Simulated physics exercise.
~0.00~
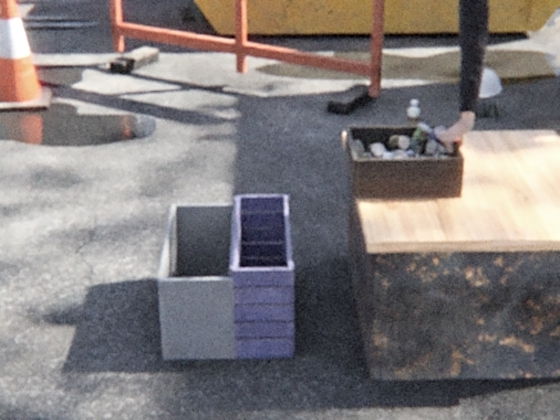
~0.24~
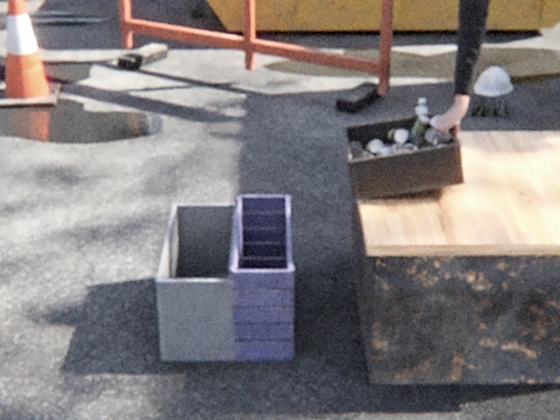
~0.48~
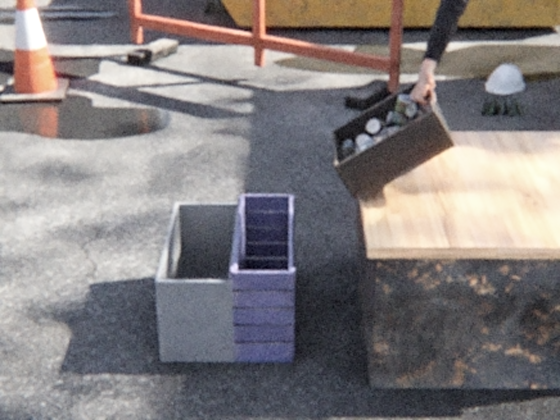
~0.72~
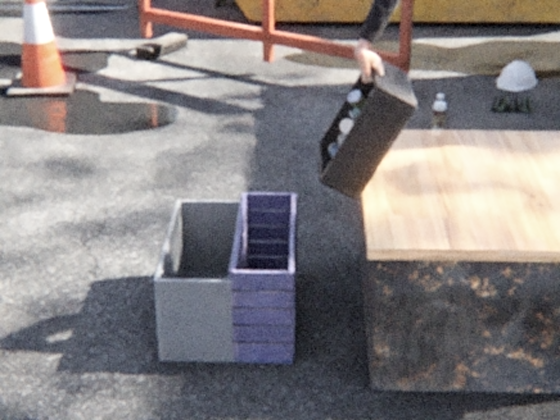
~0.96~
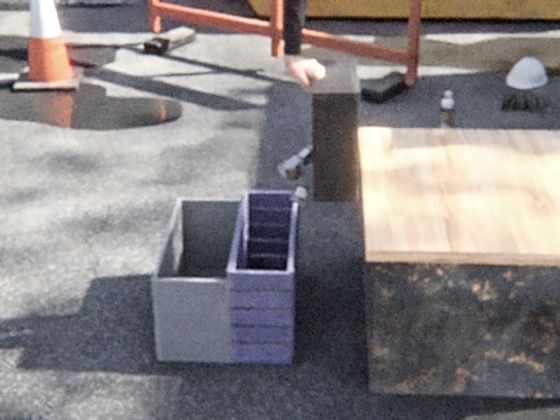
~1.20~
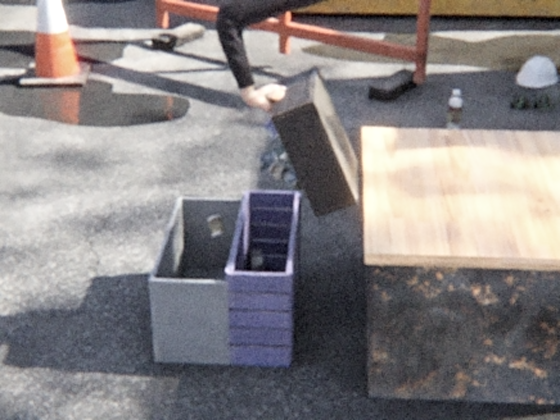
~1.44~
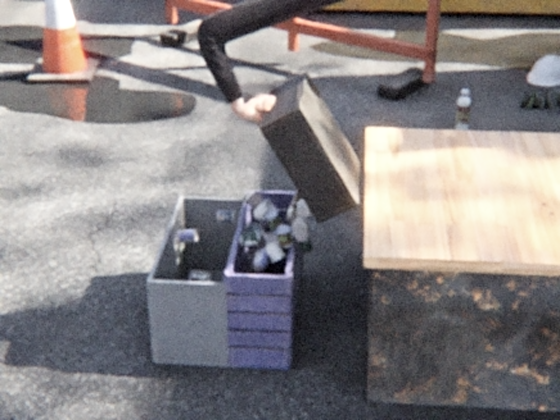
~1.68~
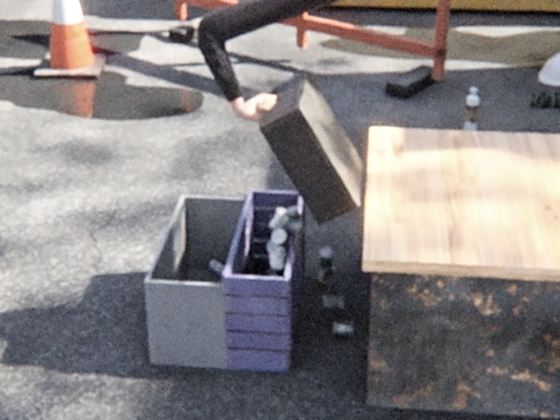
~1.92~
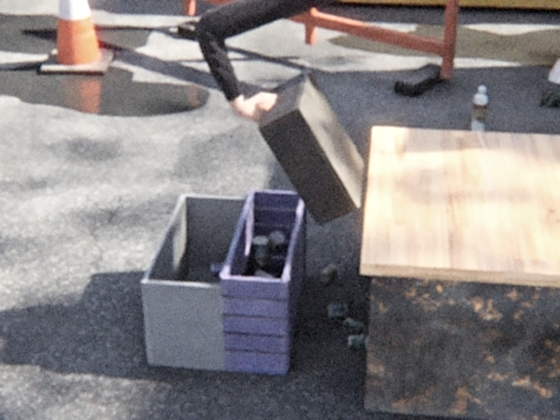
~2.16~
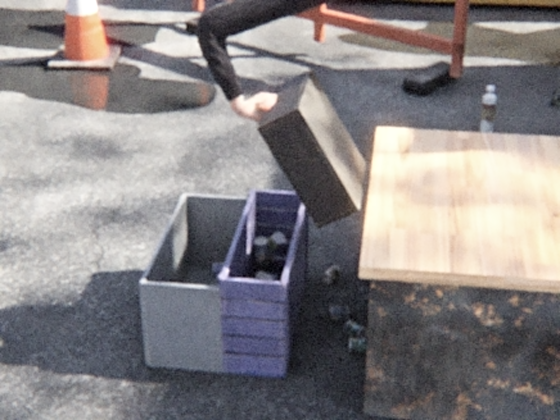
A black crate full of small tins was lifted at the bench edge by a hand and tipped steeply leftward, spilling them downward; most landed in the blue tote, a few dropped into the grey bin, and several ended up on the ground beside the bench.
